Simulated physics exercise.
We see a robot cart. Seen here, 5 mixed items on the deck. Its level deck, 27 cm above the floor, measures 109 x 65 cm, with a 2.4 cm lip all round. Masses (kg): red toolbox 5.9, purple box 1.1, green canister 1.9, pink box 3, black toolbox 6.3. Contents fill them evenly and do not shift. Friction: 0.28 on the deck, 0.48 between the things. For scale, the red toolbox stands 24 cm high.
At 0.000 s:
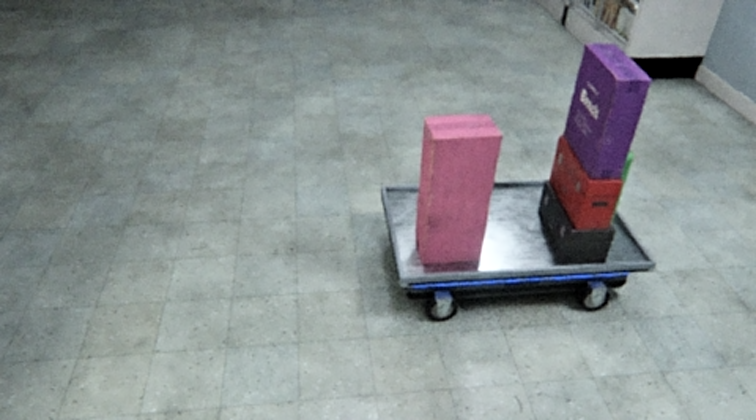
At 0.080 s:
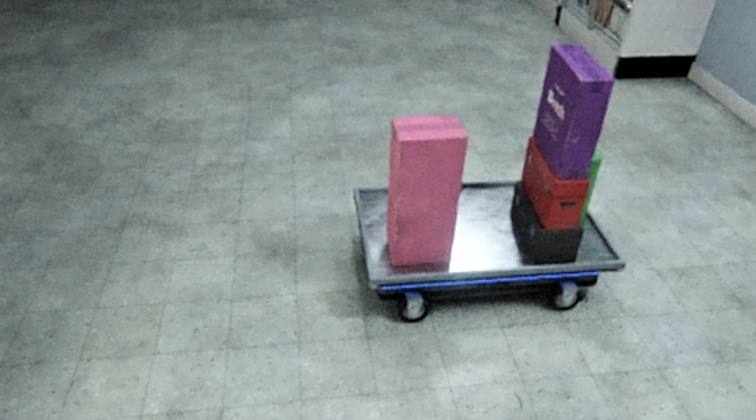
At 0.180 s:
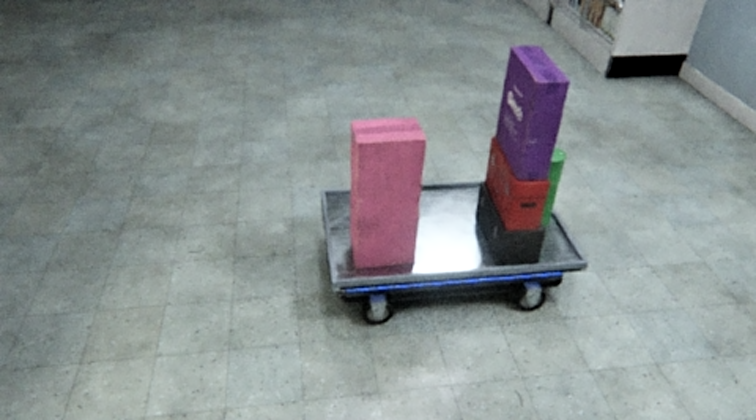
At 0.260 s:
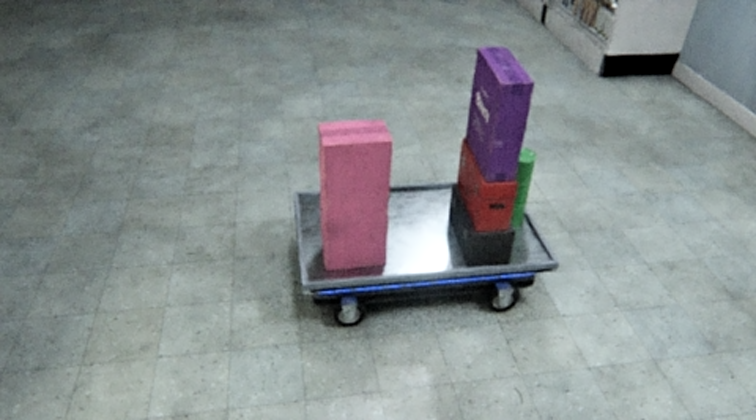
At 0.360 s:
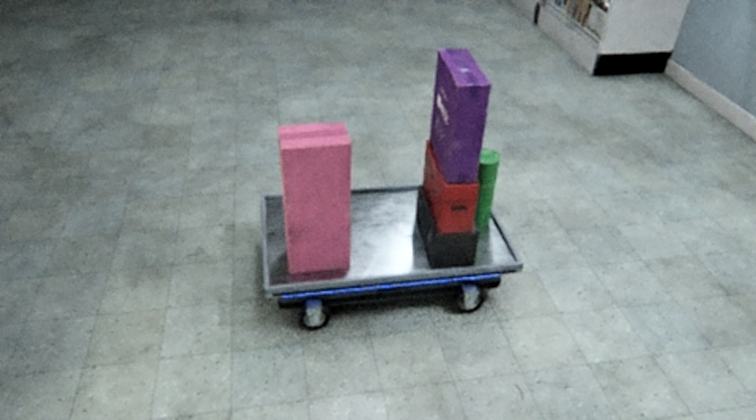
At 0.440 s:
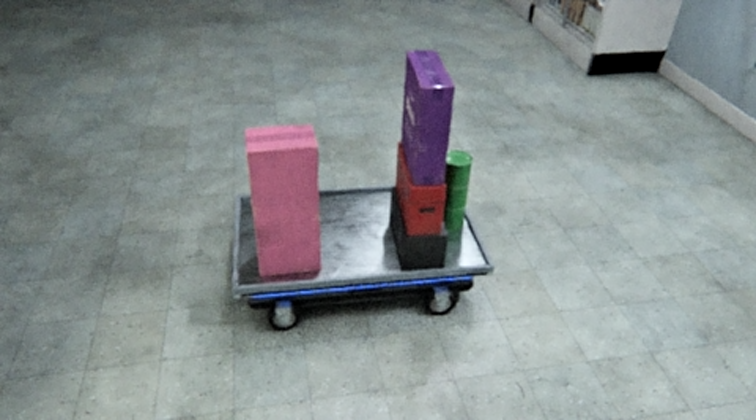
A low wheeled cart carrying a pink box on the left and a purple box stacked on red and black toolboxes rolls steadily leftward across a grey tiled floor. As it moves from the right side to left of centre, a green canister behind the stack comes clearly into view, while the items keep their places.
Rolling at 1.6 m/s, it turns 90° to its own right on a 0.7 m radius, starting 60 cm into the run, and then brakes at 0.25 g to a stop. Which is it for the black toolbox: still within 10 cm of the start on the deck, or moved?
The black toolbox stays put.
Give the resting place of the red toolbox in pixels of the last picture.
Around (221, 57).
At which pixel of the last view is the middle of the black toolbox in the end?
At about (238, 88).
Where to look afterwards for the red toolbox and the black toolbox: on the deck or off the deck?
The red toolbox ends on the deck; the black toolbox ends on the deck.
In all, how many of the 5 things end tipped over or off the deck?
In all, 3.
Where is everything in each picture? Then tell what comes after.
In the first picture, 0 cm covered; black toolbox (574, 221); red toolbox (583, 181).
In the second picture, 13 cm covered; pink box (423, 194).
In the third picture, 29 cm covered; red toolbox (515, 182); purple box (529, 112).
In the fourth picture, 42 cm covered; pink box (354, 198).
In the fifth picture, 58 cm covered; red toolbox (449, 185); purple box (457, 116).
In the sixth picture, 70 cm covered; black toolbox (417, 226); green canister (454, 192).
After 0.84 s, 134 cm covered, turned 49°; pink box now off the deck; black toolbox moved 2 cm near (272, 196); purple box moved 10 cm.
After 1.34 s, 213 cm covered, turned 90°; black toolbox moved 2 cm near (239, 116); green canister 45° off upright; purple box 4° off upright.
After 2.14 s, 252 cm covered, turned 90°, stopped; green canister now off the deck; black toolbox moved 2 cm near (238, 88); purple box upside down.
In the end (3.3 s), off the deck, purple box, green canister and pink box; not toppled but over 10 cm from the start, red toolbox; the last one under 10 cm from the start. In the last view, black toolbox near (238, 88).
